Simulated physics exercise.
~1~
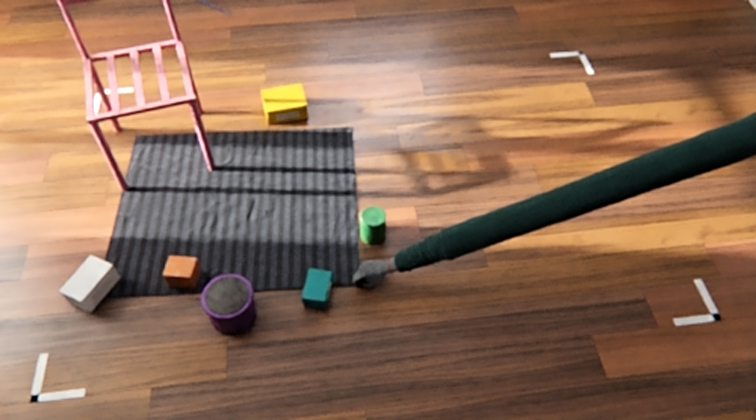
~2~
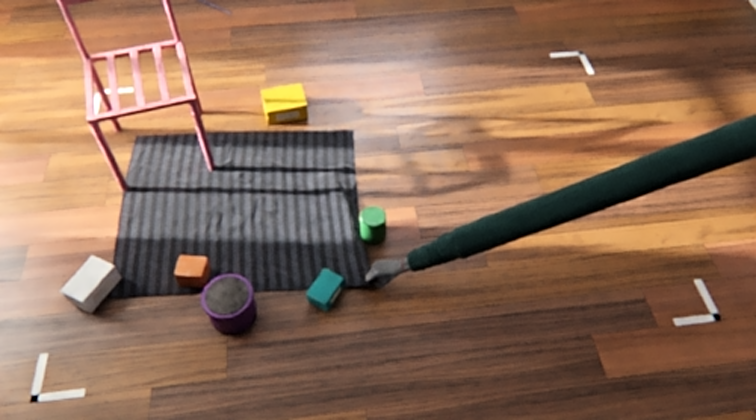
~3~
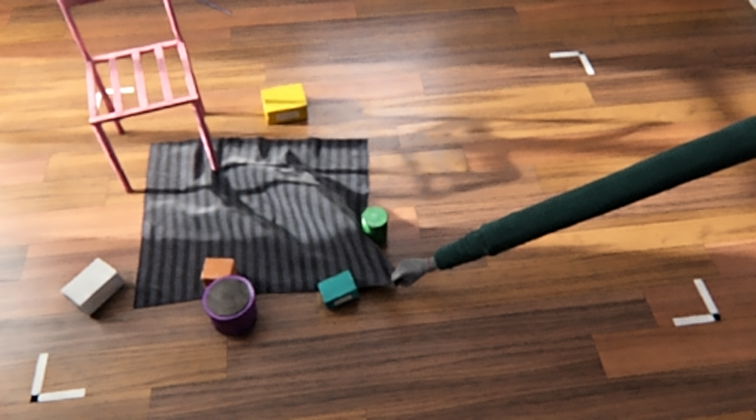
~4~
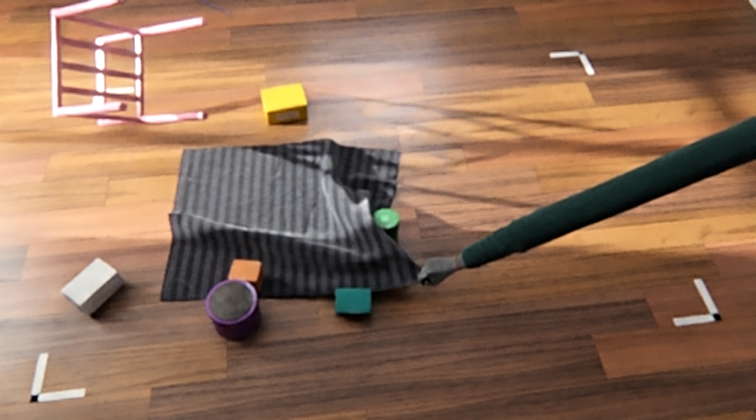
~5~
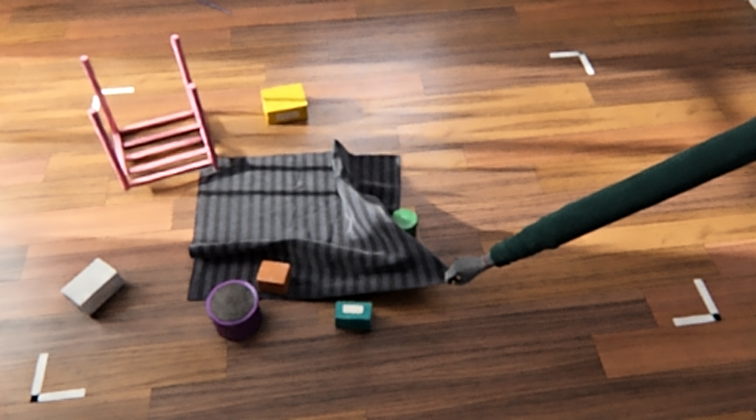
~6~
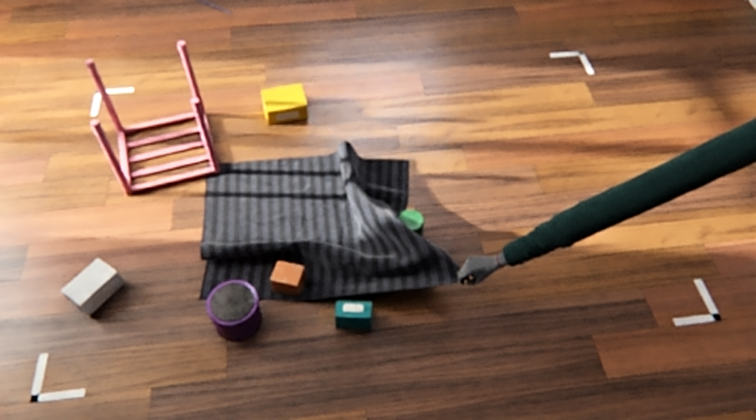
A dark green arm drags a striped sheet right, toppling a pink chair and teal box.
